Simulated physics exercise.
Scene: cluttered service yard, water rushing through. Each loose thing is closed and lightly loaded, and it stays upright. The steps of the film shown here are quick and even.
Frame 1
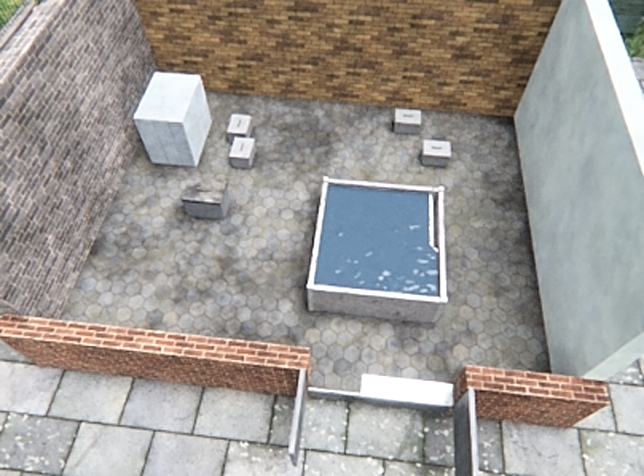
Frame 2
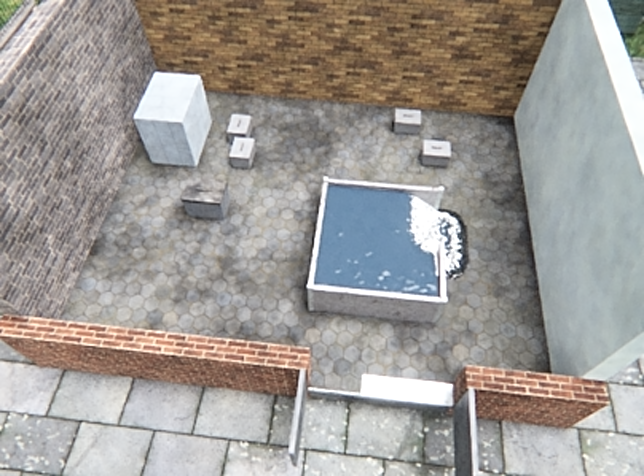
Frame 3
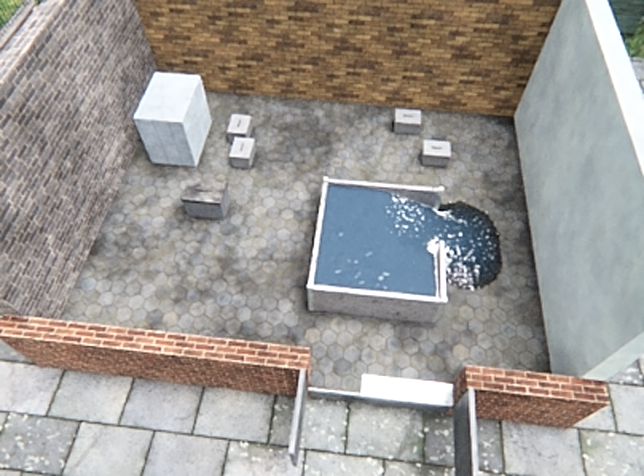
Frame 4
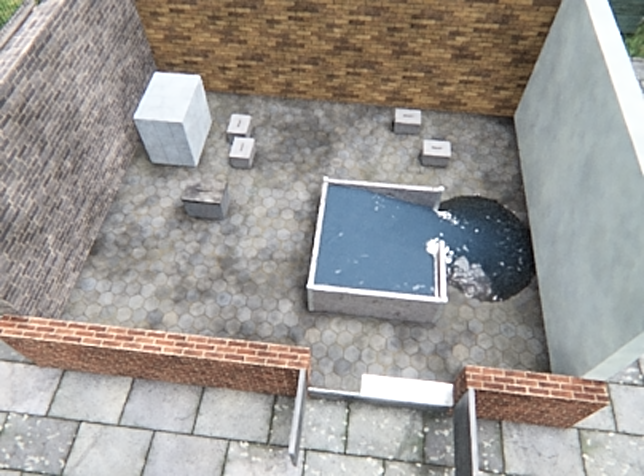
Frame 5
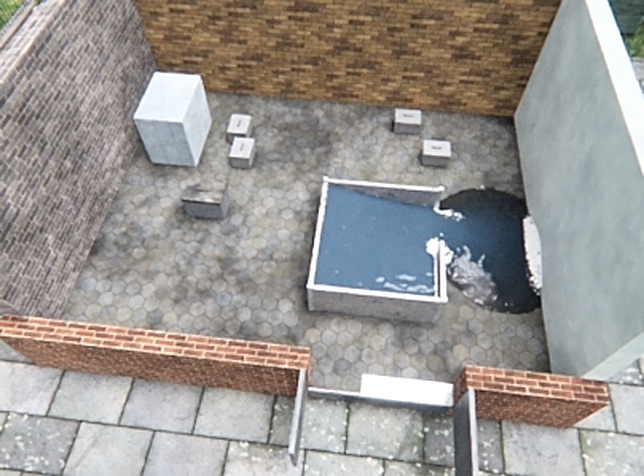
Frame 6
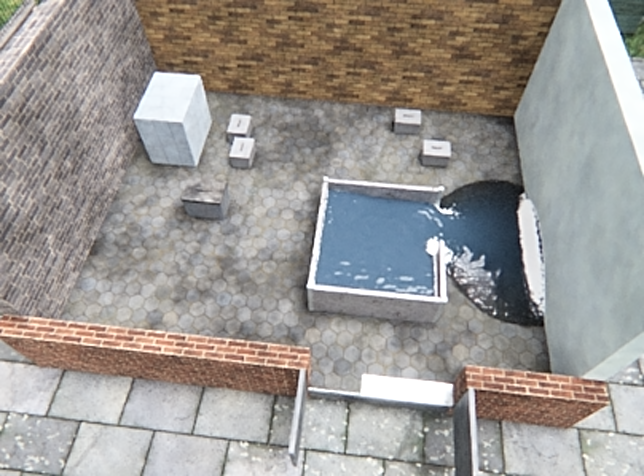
Water pours through the right side of a raised square tank in a walled, paved yard, spreading across the paving in a rounded pool and foaming against the pale right wall, while the scattered blocks stay still.
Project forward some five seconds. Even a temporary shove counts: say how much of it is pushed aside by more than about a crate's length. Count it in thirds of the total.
Share: Fewer than a third.
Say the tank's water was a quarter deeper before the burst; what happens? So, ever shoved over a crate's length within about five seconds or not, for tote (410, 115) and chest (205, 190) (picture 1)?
The first comes out carried that far, the second not the full distance.
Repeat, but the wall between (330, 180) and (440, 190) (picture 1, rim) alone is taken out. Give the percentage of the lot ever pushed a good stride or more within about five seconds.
About 80 %.
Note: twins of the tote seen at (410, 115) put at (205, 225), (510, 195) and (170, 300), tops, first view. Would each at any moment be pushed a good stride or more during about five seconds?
So, in order, the copies go nowhere much, a long way, nowhere much.
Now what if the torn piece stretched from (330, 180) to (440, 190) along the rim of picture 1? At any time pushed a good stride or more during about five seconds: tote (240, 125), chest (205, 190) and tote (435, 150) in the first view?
First beyond that mark, then under that mark, then beyond that mark.
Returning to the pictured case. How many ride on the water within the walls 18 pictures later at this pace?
It adds up to 0.
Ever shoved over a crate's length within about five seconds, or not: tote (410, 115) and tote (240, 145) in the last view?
Respectively, travels that far and not past it.
A moment on, 0 of 5 are well off their spots; 0 afloat.
Next, 0 of 5 are well off their spots; 0 afloat.
Later, 1 of 5 are well off their spots; 0 afloat.
In the end, 1 of 5 are well off their spots, and 1 have been at some point; 0 afloat.
